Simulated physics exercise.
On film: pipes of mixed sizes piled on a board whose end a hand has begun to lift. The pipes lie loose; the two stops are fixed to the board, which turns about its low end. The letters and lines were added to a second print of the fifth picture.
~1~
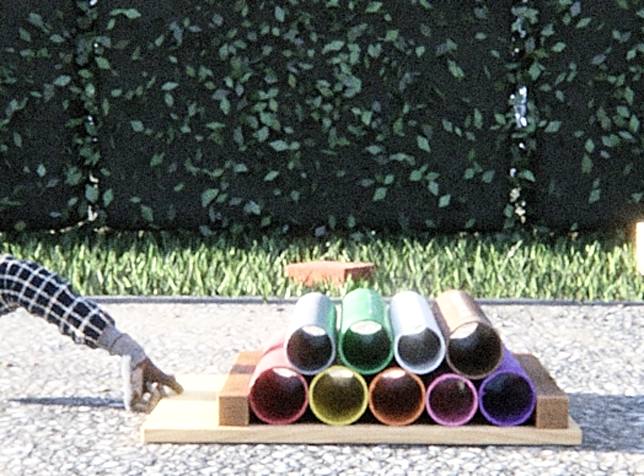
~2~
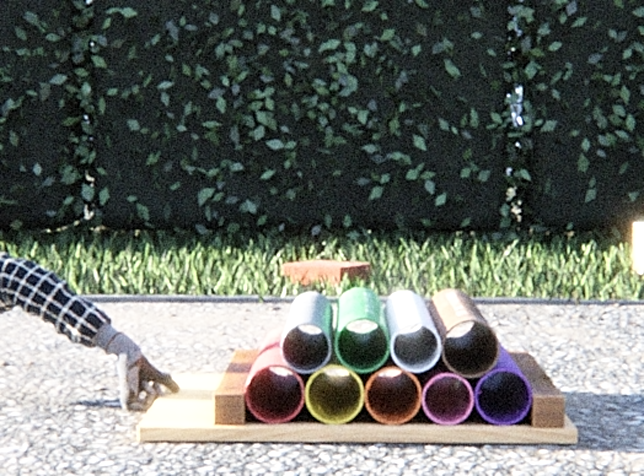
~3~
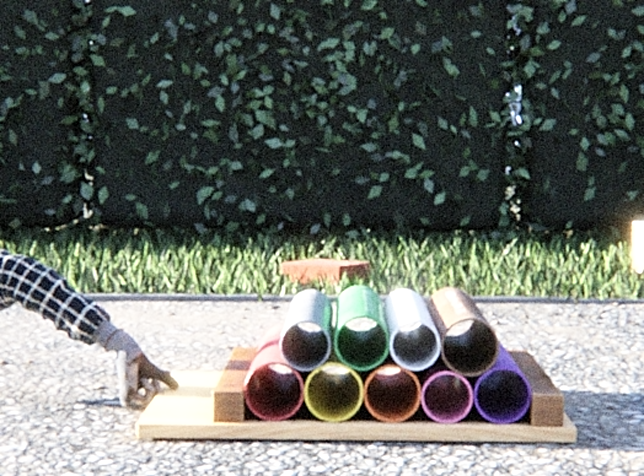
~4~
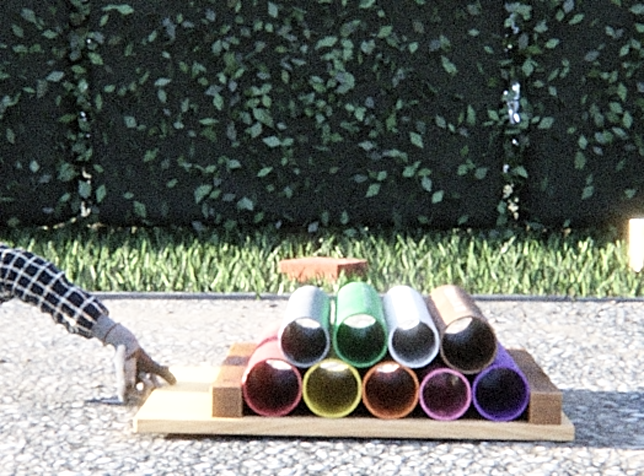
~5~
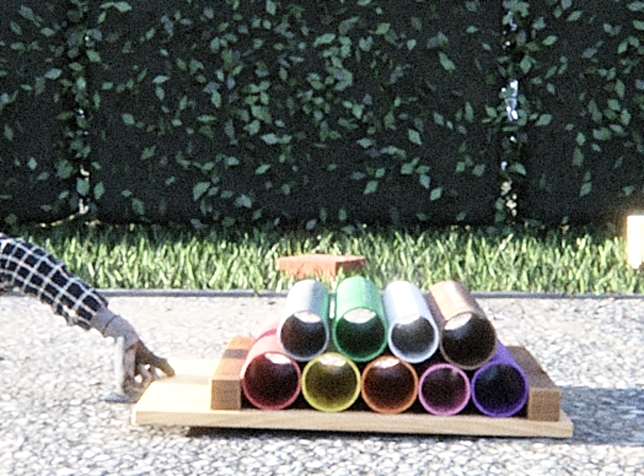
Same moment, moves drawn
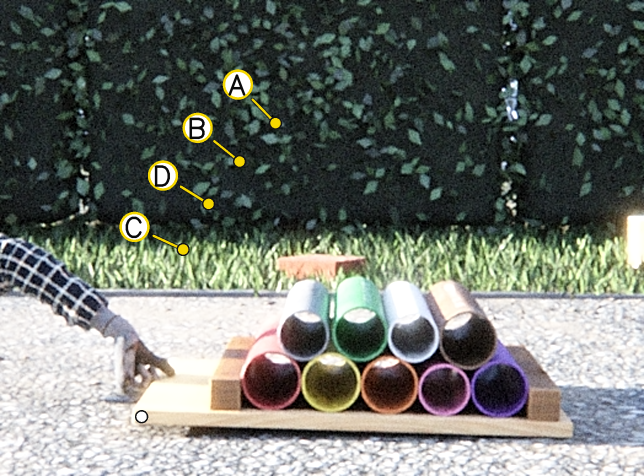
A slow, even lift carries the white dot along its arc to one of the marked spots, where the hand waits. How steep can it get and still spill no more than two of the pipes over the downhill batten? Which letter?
C is the limit.
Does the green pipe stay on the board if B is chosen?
No, with B.
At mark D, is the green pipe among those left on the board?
The green pipe: No.
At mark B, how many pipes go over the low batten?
At B the number is four.
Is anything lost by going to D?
Yes.
On the marked copy, A at (276, 123); B at (239, 162); C at (183, 249); D at (209, 204); the white dot at (142, 417).
Following C. Soon after the start, board at 16°.
Later, board at 25°.
In the end, board at 25°, two over the low batten (brown, white).
As for the rest, A four over the low batten (brown, white, grey, green); B four over the low batten (brown, white, grey, green); D four over the low batten (brown, white, grey, green).
